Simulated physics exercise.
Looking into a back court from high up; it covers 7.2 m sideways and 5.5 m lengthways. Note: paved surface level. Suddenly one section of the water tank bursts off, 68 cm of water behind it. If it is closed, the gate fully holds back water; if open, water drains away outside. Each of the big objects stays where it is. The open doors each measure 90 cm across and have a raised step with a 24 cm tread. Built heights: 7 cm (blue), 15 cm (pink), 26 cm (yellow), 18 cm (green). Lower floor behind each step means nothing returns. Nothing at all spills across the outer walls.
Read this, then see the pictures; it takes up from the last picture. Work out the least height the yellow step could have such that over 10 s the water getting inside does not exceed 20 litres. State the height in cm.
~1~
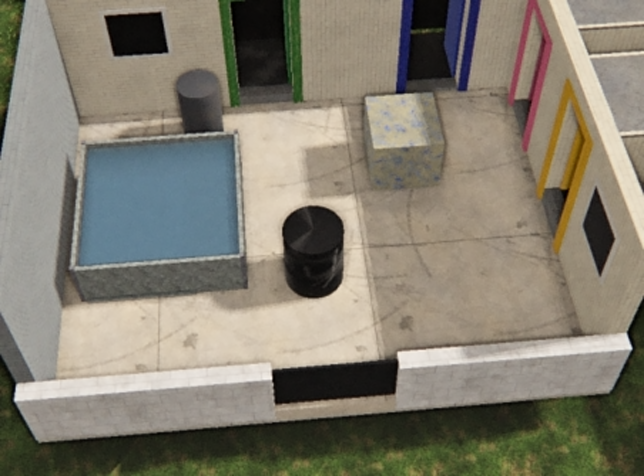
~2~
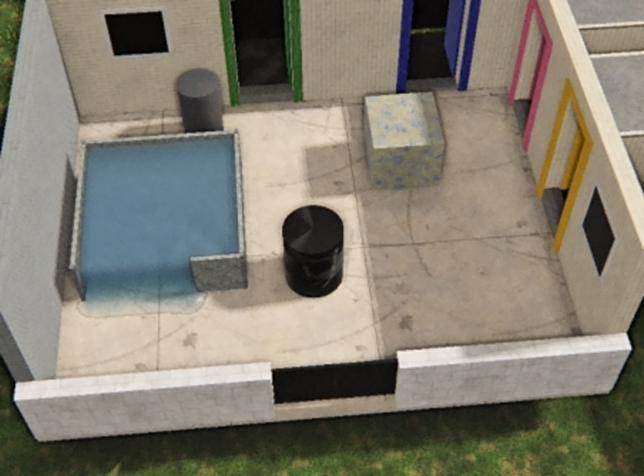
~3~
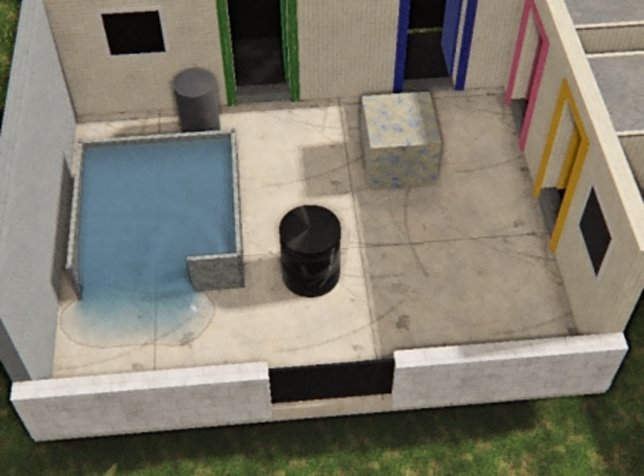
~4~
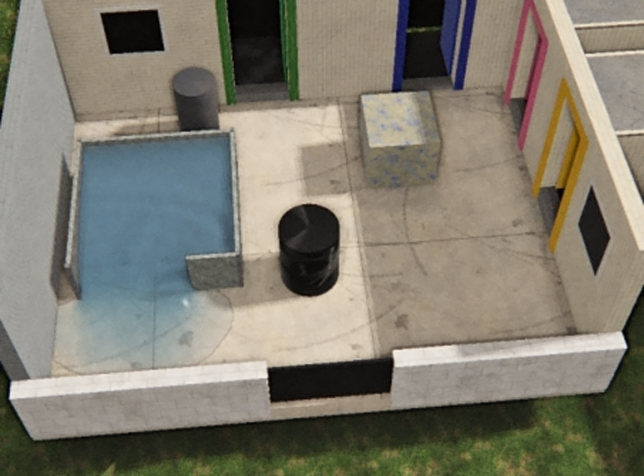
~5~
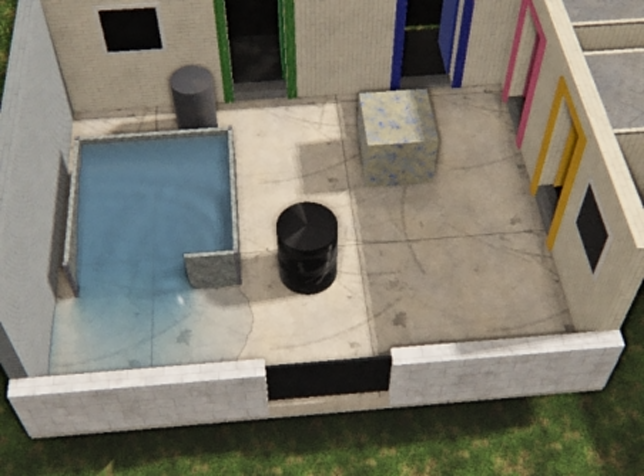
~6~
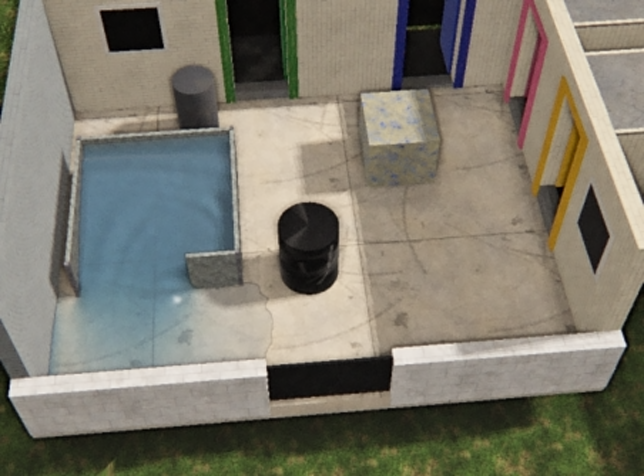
The least height is about 13.5 cm.
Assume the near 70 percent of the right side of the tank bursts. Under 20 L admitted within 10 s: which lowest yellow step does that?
Near 26 cm.
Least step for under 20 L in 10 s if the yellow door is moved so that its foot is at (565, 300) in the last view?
You'd want it roughly 23 cm high.
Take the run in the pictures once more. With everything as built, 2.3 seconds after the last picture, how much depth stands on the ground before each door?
Depths in cm - blue: 0, pink: 0, yellow: 0, green: 0.
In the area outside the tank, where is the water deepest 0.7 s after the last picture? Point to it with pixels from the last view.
At about pixel (48, 408).
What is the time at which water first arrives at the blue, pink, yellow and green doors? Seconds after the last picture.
Blue: 4.5 s; pink: 3.6 s; yellow: 2.8 s; green: 4.0 s.
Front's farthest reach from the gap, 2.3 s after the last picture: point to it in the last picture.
Lab note: Front tip approx. (575, 365).
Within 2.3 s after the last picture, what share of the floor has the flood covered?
Near 50 per cent is wet.
Then, 0.7 s after the last picture water covers 15 % of the floor, deepest (64 cm) near (48, 408); it has not reached the yellow door.
Then, 2.3 s after the last picture water covers 50 % of the floor, deepest (38 cm) near (48, 408); it has not reached the yellow door.
Then, 9.3 s after the last picture water covers 95 % of the floor, deepest (15 cm) near (492, 160); 8 cm at the yellow door, 0 litres in over its 26 cm step.
At the yellow door as built, the water peaked near 24 cm, 3.1 s after the last picture.
Run again over the same 10 s with other heights there, 28 litres in over 12 cm, 8 litres over 16.5 cm. The limit of 20 litres is kept from about 13.5 cm up.
